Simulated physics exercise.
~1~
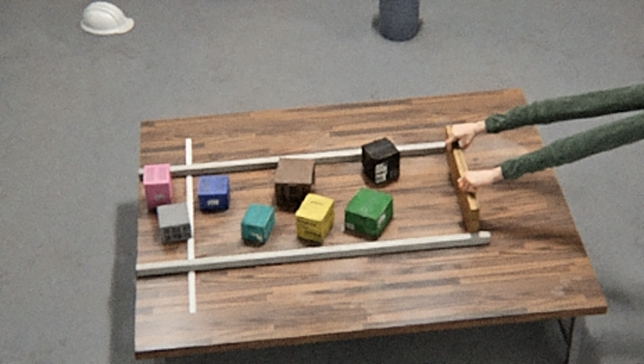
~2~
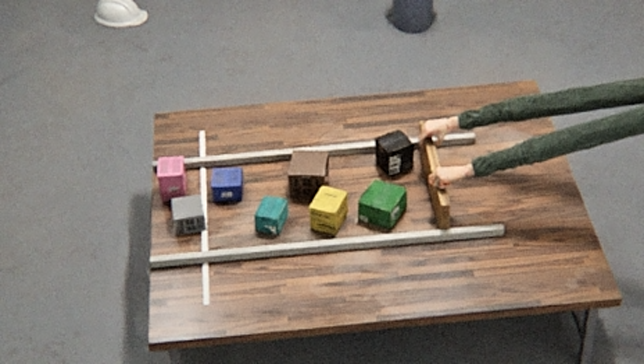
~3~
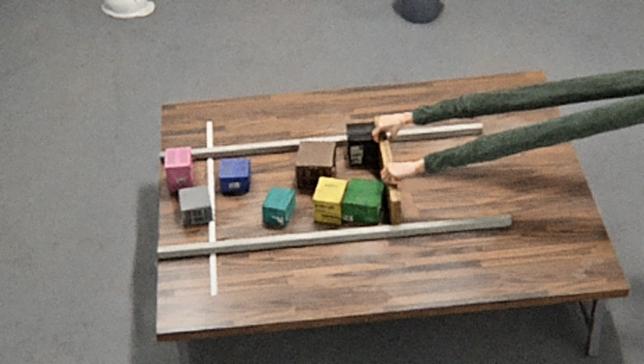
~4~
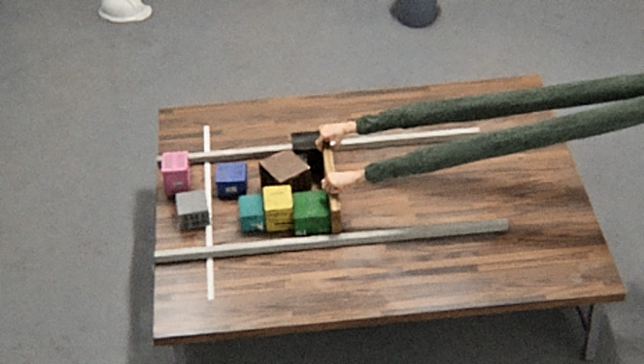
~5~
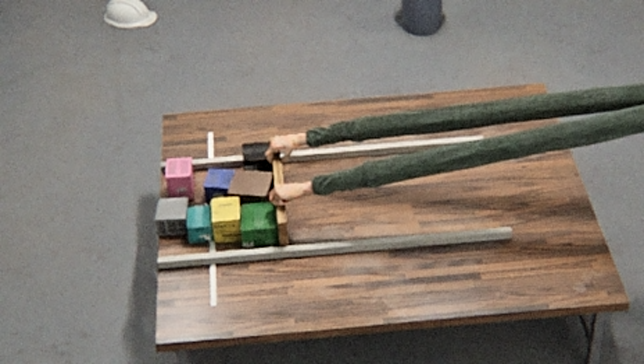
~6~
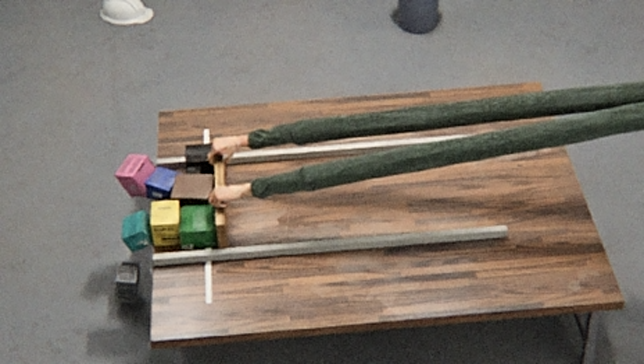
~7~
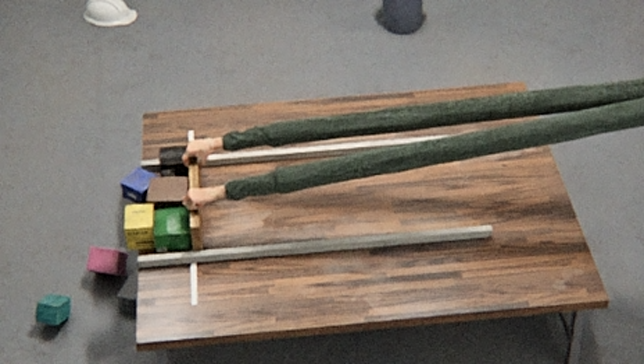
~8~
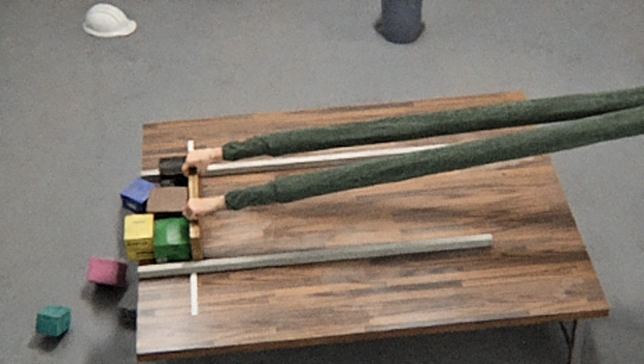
Two green-sleeved hands push a wooden plank leftward across a wood-topped table, seen from above at an angle in a grey-floored room with a white helmet nearby. Between two pale rails sit scattered boxes, with pink, grey and blue near a white tape strip at left and turquoise, brown, yellow, green and black farther right. The plank gathers the right-hand boxes and drives them into the others. The grey box drops off the left edge first, then the pink and turquoise ones fall. The plank stops at the tape, leaving blue and yellow jutting over the edge.
